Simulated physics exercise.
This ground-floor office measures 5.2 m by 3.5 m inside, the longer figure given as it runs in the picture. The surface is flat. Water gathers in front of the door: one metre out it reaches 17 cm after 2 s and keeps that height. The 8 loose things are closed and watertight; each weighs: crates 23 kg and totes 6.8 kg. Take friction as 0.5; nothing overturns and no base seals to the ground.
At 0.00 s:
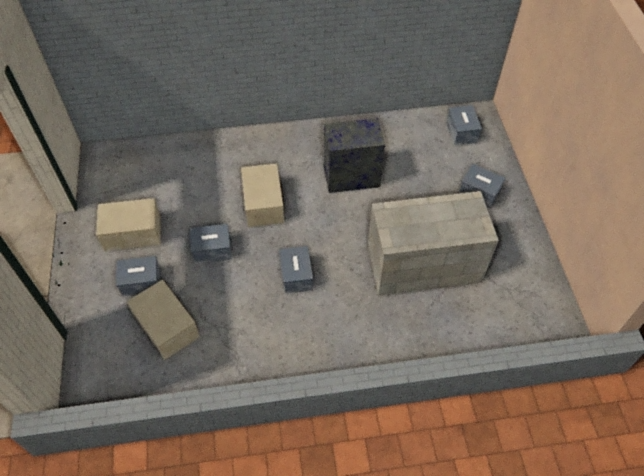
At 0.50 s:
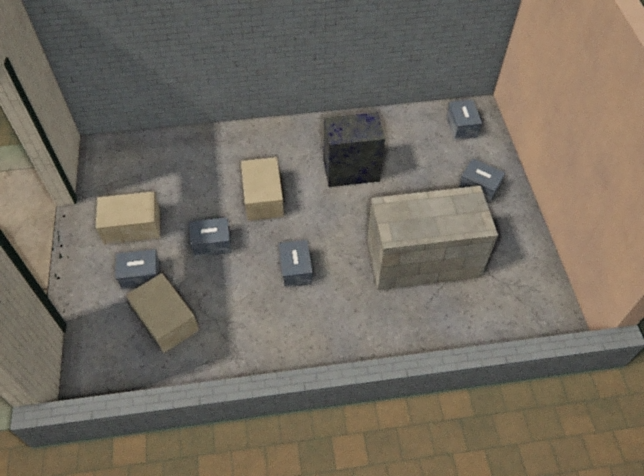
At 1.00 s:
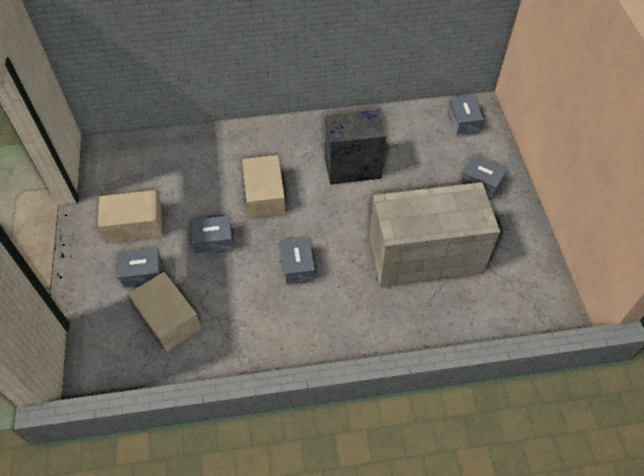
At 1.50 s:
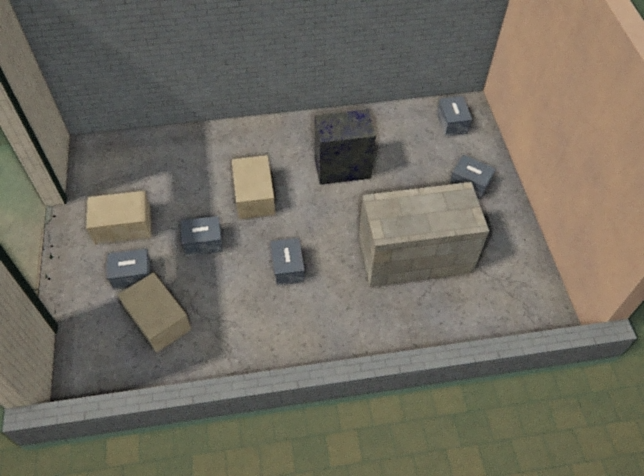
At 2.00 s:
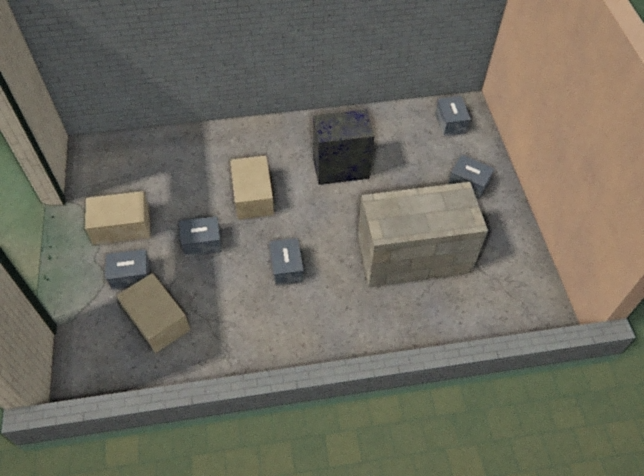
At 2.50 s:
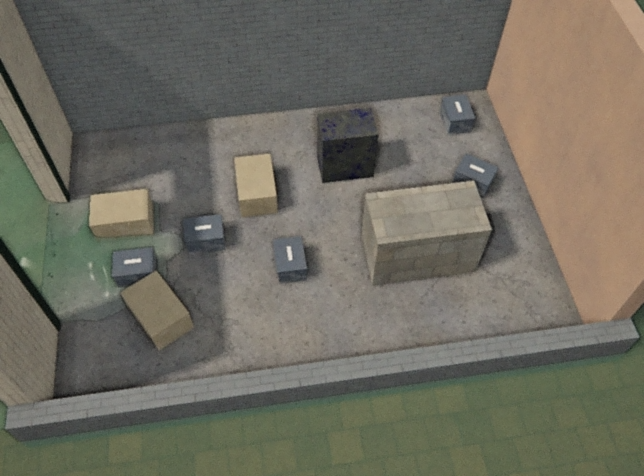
Ground-floor office seen from above, greenish water covering the paving outside, then spreading through the left doorway around still crates and totes.
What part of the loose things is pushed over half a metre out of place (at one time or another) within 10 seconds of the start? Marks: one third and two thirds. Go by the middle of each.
Share: From one to two thirds.
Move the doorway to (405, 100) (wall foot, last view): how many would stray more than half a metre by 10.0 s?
Then 2.
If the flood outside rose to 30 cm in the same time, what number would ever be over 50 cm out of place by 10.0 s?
Then 7.
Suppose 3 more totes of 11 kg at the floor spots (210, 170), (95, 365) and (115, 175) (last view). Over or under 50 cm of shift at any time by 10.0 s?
In turn: Over, under, under.
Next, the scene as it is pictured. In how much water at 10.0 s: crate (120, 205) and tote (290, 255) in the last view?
About 7 and 7 cm.
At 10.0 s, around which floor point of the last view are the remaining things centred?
At about (367, 225).
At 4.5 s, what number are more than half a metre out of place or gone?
4 of them.
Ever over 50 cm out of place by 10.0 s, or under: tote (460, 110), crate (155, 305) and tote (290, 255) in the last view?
In that order: Less, less, past it.
After 3.5 s 1 of 8 are over 50 cm from their spots; 0 afloat.
After 4.5 s 4 of 8 are over 50 cm from their spots; 0 afloat.
After 7.0 s 4 of 8 are over 50 cm from their spots; 0 afloat.
After 10.0 s 4 of 8 are over 50 cm from their spots, and 4 have been at some point; 4 afloat.
